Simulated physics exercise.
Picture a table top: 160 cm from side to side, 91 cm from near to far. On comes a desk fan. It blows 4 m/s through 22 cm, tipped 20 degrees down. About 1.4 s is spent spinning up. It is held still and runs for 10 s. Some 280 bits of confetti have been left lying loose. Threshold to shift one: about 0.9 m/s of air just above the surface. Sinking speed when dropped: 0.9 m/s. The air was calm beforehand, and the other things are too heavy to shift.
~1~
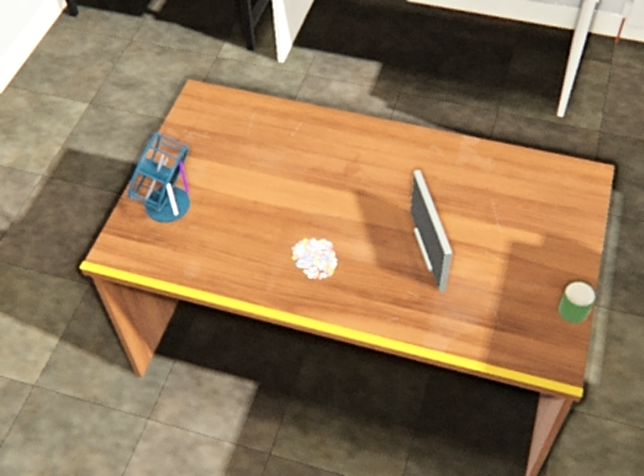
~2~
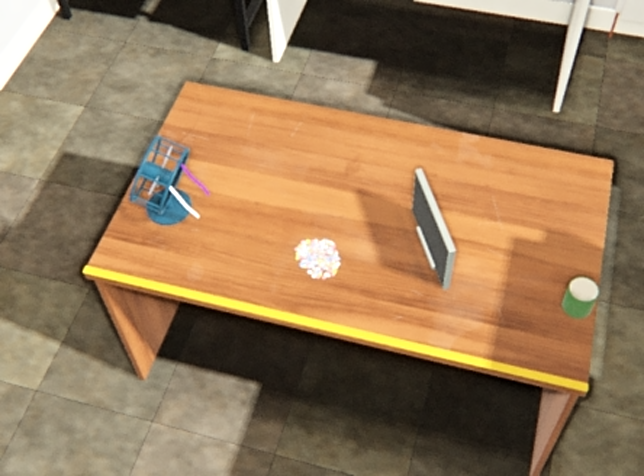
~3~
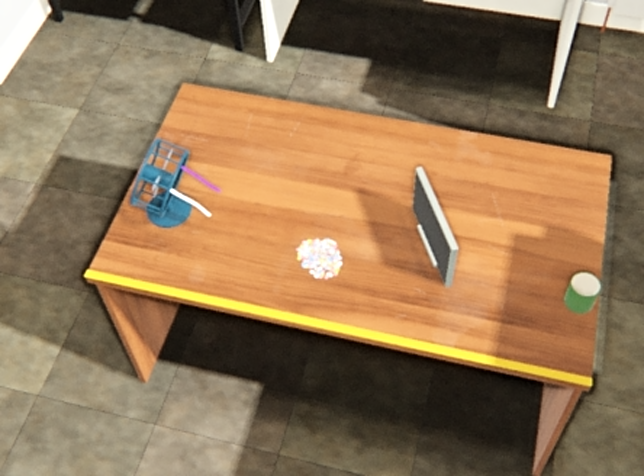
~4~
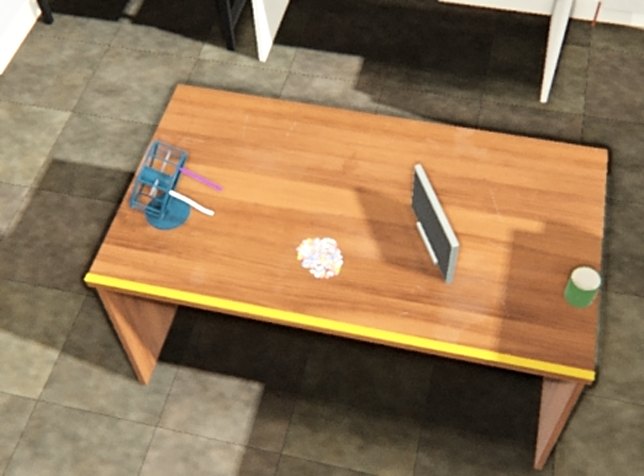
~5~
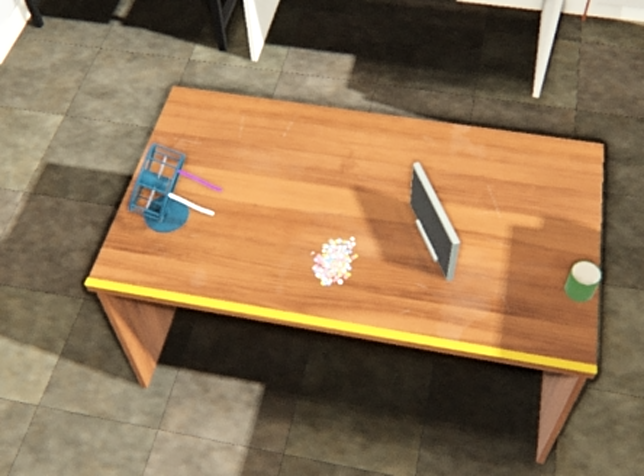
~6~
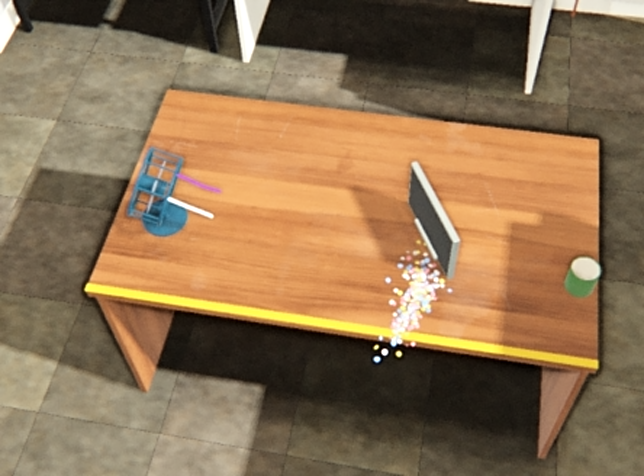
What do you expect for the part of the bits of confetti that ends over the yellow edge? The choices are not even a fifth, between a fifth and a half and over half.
Once it stops, the bulk are across the yellow edge.
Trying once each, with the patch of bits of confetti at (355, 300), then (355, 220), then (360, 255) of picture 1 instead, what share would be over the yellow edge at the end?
In turn: 100 per cent, 10 per cent, 60 per cent.
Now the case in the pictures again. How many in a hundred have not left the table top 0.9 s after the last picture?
The share then is about 3 %.
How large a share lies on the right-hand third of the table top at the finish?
Something close to 1 % ends up there.
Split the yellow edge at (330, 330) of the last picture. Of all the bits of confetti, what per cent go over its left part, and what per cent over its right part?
0 % left, 70 % right.
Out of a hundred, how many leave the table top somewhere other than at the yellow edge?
Estimated share: Around 20 %.
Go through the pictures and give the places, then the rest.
In the first picture, the middle of the bits of confetti is near (316, 259), none has stirred yet and the mouth of the desk fan is at (159, 172).
In the second picture, the middle of the bits of confetti is near (320, 258), none has stirred yet and the yellow edge is centred on (321, 329).
In the third picture, the middle of the bits of confetti is near (321, 258), none has stirred yet, the top of a laptop is at (436, 207) and the top of a mug is at (586, 284).
In the fourth picture, the middle of the bits of confetti is near (322, 258) and none has stirred yet.
In the fifth picture, the middle of the bits of confetti is near (334, 260), the farthest in sight from the desk fan is at (356, 256) and about 70 % have left their places.
In the sixth picture, the middle of the bits of confetti is near (414, 295), the farthest in sight from the desk fan is at (450, 290) and all have left their places.
Then, 0.9 s after the last picture, 4 % are on the move or not yet settled, 77 % are over the yellow edge.
Then, 2.1 s after the last picture, 3 % are on the move or not yet settled, 77 % are over the yellow edge.
Then, 4.4 s after the last picture, 3 % are on the move or not yet settled, 77 % are over the yellow edge.
Then, 8.9 s after the last picture, at the end, 79 % are over the yellow edge.
